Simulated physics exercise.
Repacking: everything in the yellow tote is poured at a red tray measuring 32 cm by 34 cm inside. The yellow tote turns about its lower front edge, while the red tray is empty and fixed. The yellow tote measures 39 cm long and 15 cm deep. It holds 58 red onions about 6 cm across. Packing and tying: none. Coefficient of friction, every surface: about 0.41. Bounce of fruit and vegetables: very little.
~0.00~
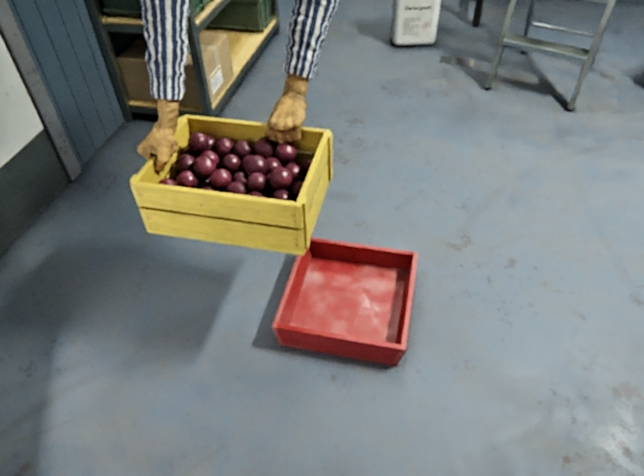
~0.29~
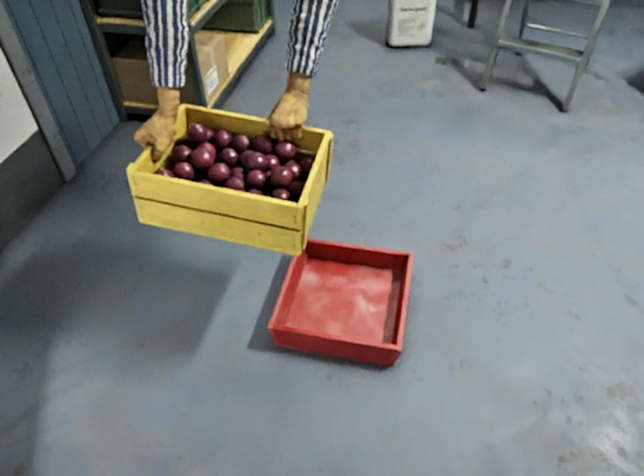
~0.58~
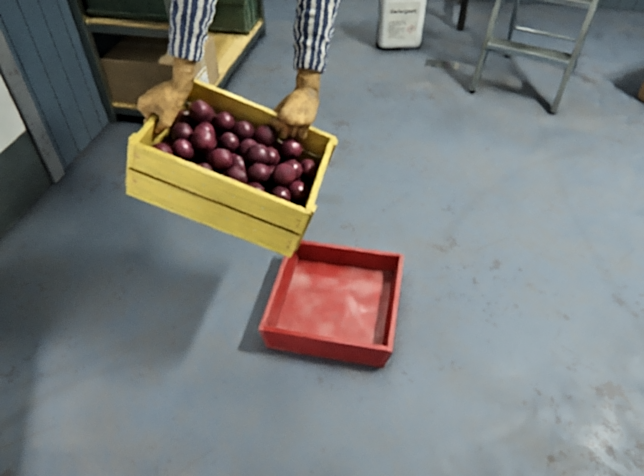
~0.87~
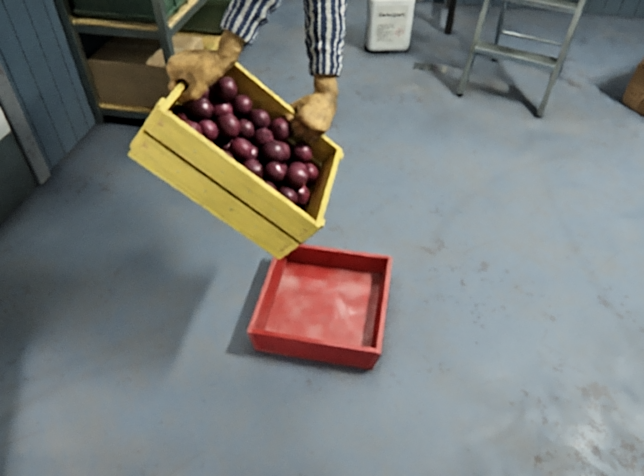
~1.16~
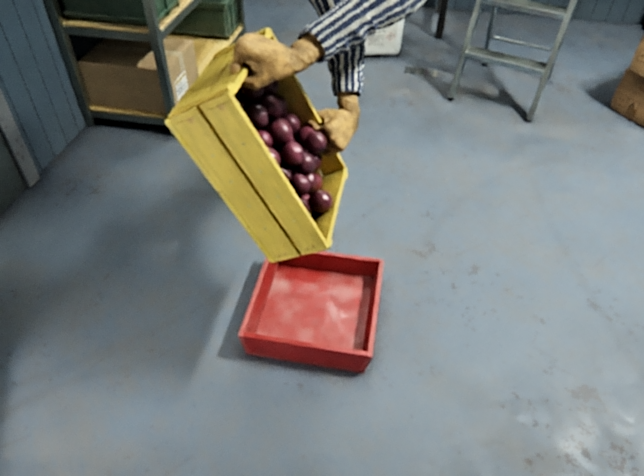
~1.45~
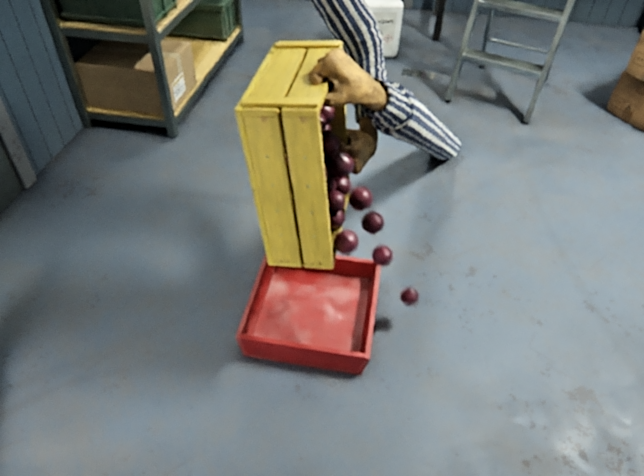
Two hands in striped sleeves grip a yellow wooden crate full of dark red onions, seen from above in a storeroom with a grey-blue floor. A shallow red tray sits below the crate, with shelving behind at left and a metal step stool at upper right. The hands tilt the crate steeply rightward until several onions tumble out past the tray's right side, while the camera drifts slightly.
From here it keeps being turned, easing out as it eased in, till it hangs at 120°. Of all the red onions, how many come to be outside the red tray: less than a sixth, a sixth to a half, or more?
The majority of them finish outside the red tray.
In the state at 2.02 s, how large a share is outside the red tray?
I'd put it near 35 in a hundred by then.
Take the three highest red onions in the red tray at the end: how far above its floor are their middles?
It reaches close to 3 cm.
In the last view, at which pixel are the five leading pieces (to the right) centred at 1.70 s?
Roughly at (437, 322).
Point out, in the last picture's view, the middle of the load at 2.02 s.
Estimated middle - around (389, 267).
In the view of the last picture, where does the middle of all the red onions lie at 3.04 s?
Look around pixel (513, 336).
After 1.70 s, tilt 101°; 40 still in the yellow tote, 7 outside the red tray and 11 in the air.
After 2.02 s, tilt 116°; 11 still in the yellow tote, 3 in the red tray, 20 outside the red tray and 24 in the air.
After 2.47 s, tilt 120°; 11 in the red tray and 47 outside the red tray.
Final count (at 3.04 s), 11 in the red tray and 47 outside the red tray. Asked share, 47 of 58, 81 per cent.
